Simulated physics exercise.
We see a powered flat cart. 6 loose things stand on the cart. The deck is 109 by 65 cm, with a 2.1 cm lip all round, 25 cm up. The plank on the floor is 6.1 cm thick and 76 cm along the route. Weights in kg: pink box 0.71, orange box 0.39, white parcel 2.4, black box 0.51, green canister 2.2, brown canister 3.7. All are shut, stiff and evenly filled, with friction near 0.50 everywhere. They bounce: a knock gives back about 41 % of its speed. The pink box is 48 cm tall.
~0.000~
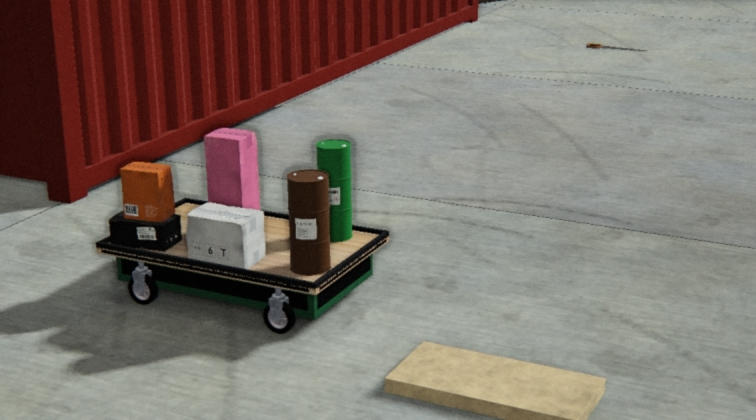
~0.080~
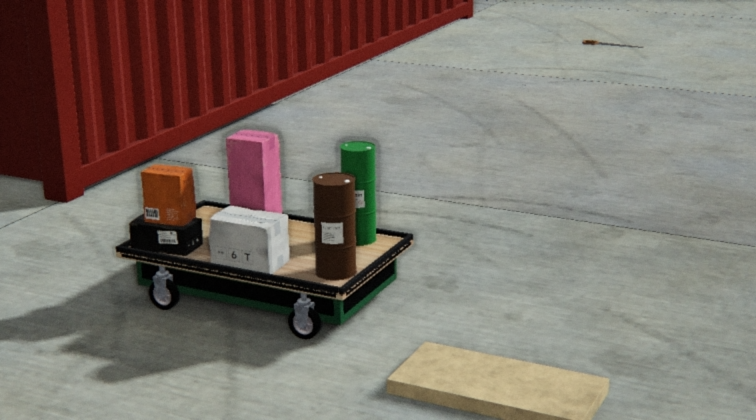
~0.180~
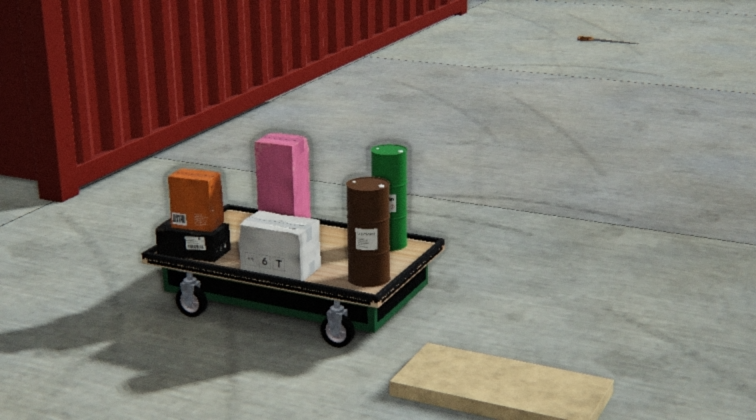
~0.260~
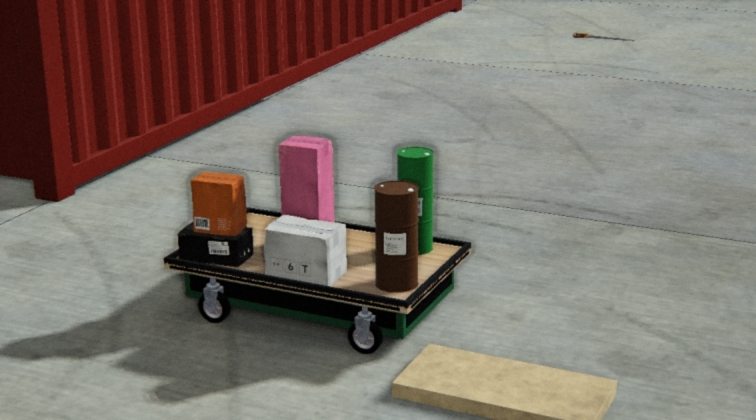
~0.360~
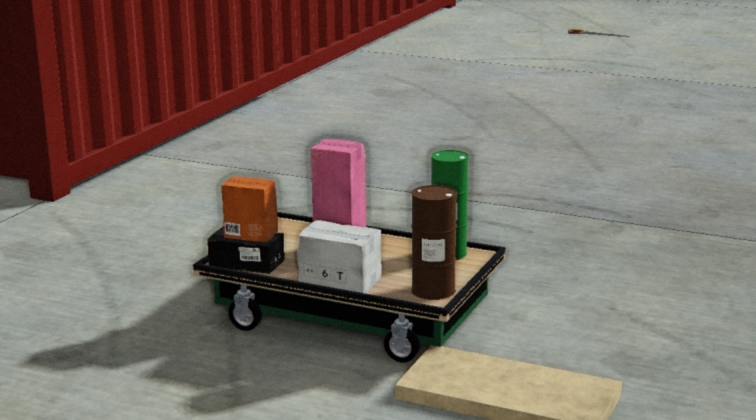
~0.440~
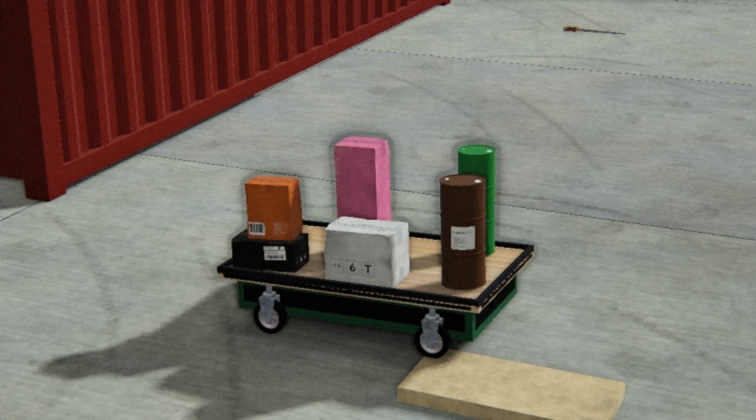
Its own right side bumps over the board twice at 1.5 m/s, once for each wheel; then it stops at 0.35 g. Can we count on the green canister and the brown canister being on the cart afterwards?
The green canister ends off the deck, the brown canister is still aboard.
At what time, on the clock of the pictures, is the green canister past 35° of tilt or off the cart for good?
At about 1.1 s.
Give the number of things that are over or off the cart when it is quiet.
4 of them.
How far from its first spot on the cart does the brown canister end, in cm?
About 36 cm.
Around 1.04 s, cart has run 156 cm; brown canister on its side near (644, 264); green canister at 34° to upright near (680, 227); orange box at 18° to upright.
Around 1.54 s, cart has run 231 cm; green canister now off the cart; brown canister on its side; orange box on its side.
Finally (4.1 s), off the cart, green canister; on their side or leaning hard on the cart, pink box, orange box and brown canister; the other 2 still in place (within 10 cm).
